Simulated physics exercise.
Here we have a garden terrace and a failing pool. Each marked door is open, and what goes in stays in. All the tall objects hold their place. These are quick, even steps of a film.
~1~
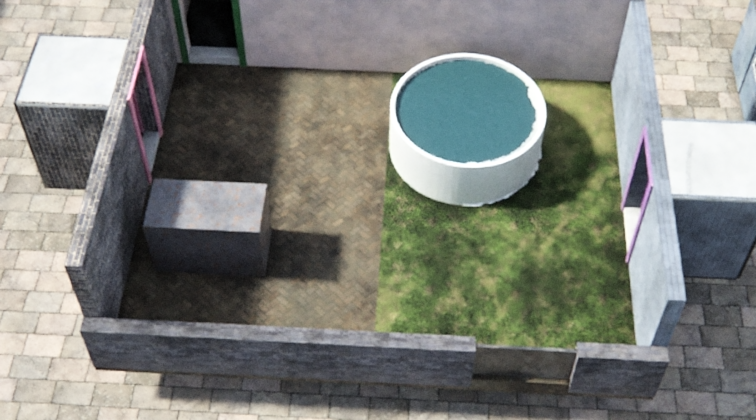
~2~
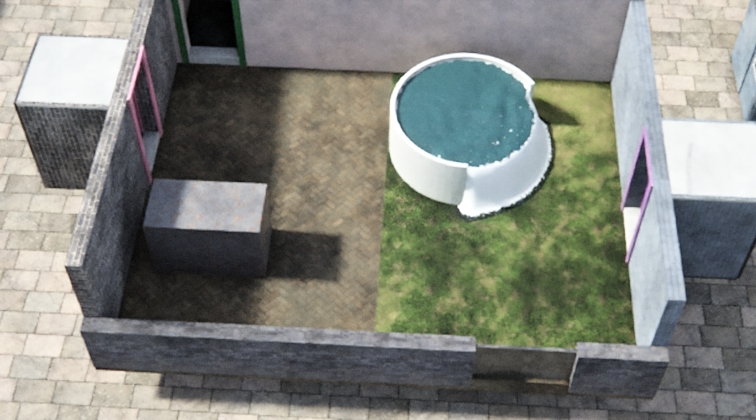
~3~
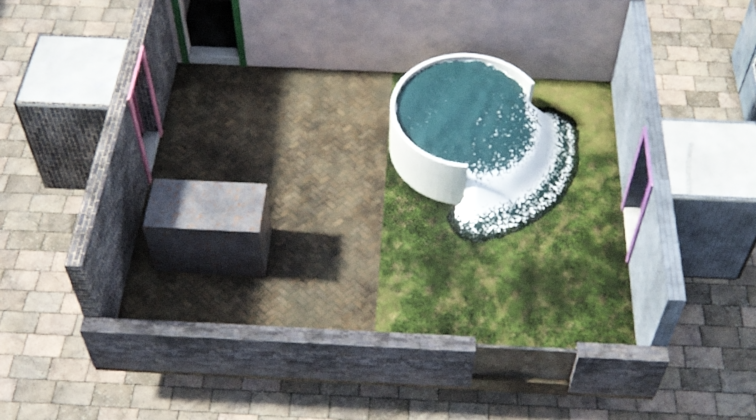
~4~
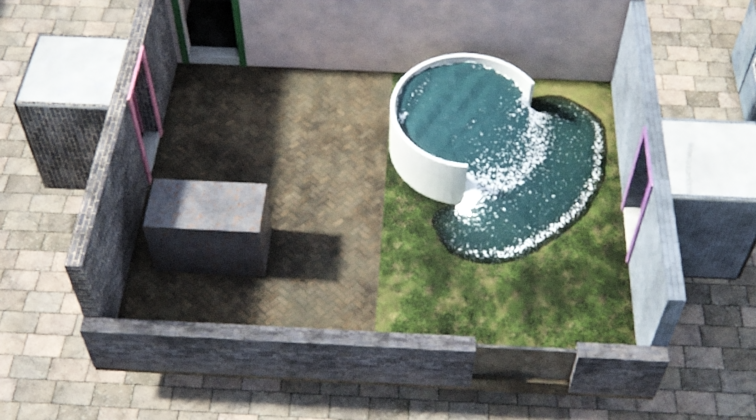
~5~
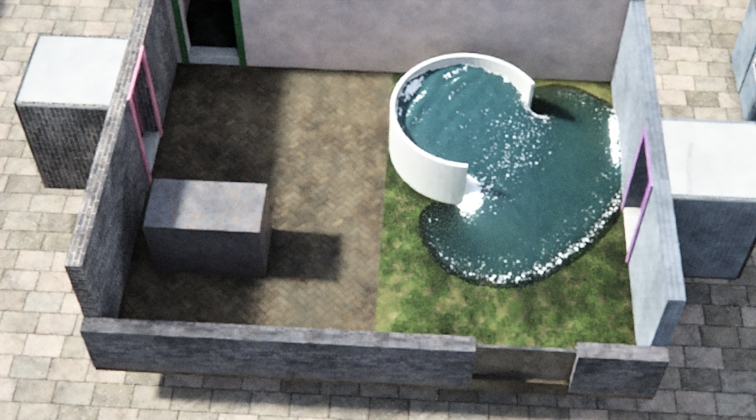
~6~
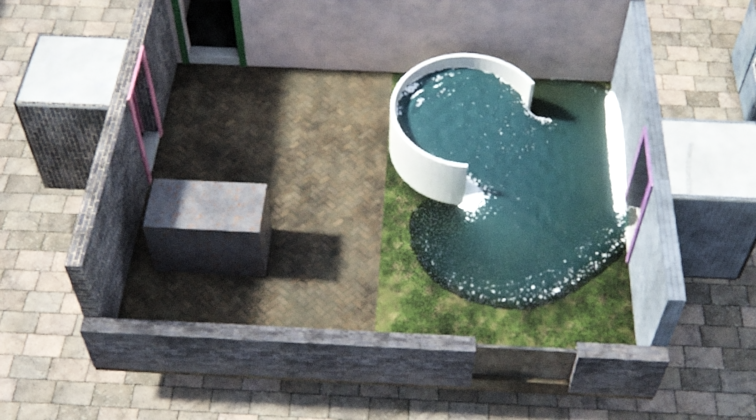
The clip shows a walled terrace, half paved and half grass, where a round white tank of still water opens on its lower right side and water pours out, spreading across the grass to the right wall.
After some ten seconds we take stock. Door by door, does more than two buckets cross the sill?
In the end: The pink door stays under that; the green door stays under that; the purple door takes more than that.
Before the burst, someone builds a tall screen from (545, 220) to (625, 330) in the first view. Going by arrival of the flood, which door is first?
It is the purple door.
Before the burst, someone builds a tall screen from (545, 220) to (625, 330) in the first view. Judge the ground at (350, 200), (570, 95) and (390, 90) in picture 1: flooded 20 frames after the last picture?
In that order: Clear, wet, awash.
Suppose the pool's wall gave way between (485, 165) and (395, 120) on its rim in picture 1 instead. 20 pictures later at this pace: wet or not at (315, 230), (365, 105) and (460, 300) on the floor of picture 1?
In that order: Wet, not flooded, wet.
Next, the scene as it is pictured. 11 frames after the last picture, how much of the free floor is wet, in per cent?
Close to 40 %.
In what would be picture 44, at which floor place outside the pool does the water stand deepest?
Around (149, 347).
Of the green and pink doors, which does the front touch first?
I say the door marked green.
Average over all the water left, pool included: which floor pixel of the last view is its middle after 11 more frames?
Close to (538, 207).
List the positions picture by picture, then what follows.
In the first picture, still water in the round tank at (468, 111).
In the second picture, the front is at (461, 212), out from the gap at (528, 166).
In the third picture, the front is at (464, 233), out from the gap at (528, 167).
In the fourth picture, the front is at (452, 248), out from the gap at (528, 169).
In the fifth picture, the front is at (452, 270), out from the gap at (527, 170).
In the sixth picture, the front is at (475, 298), out from the gap at (527, 170).
A moment on, water covers 35 % of the floor; the pink door not reached, the green door not reached, the purple door over two buckets in.
Next, water covers 40 % of the floor; the pink door not reached, the green door not reached, the purple door far over two buckets in.
Then, water covers 50 % of the floor; the pink door not reached, the green door not reached, the purple door far over two buckets in.
Later, water covers 95 % of the floor; the pink door not reached, the green door wet at the sill, nothing in, the purple door far over two buckets in.
In the end, water covers 100 % of the floor; the pink door wet at the sill, nothing in, the green door wet at the sill, nothing in, the purple door far over two buckets in.
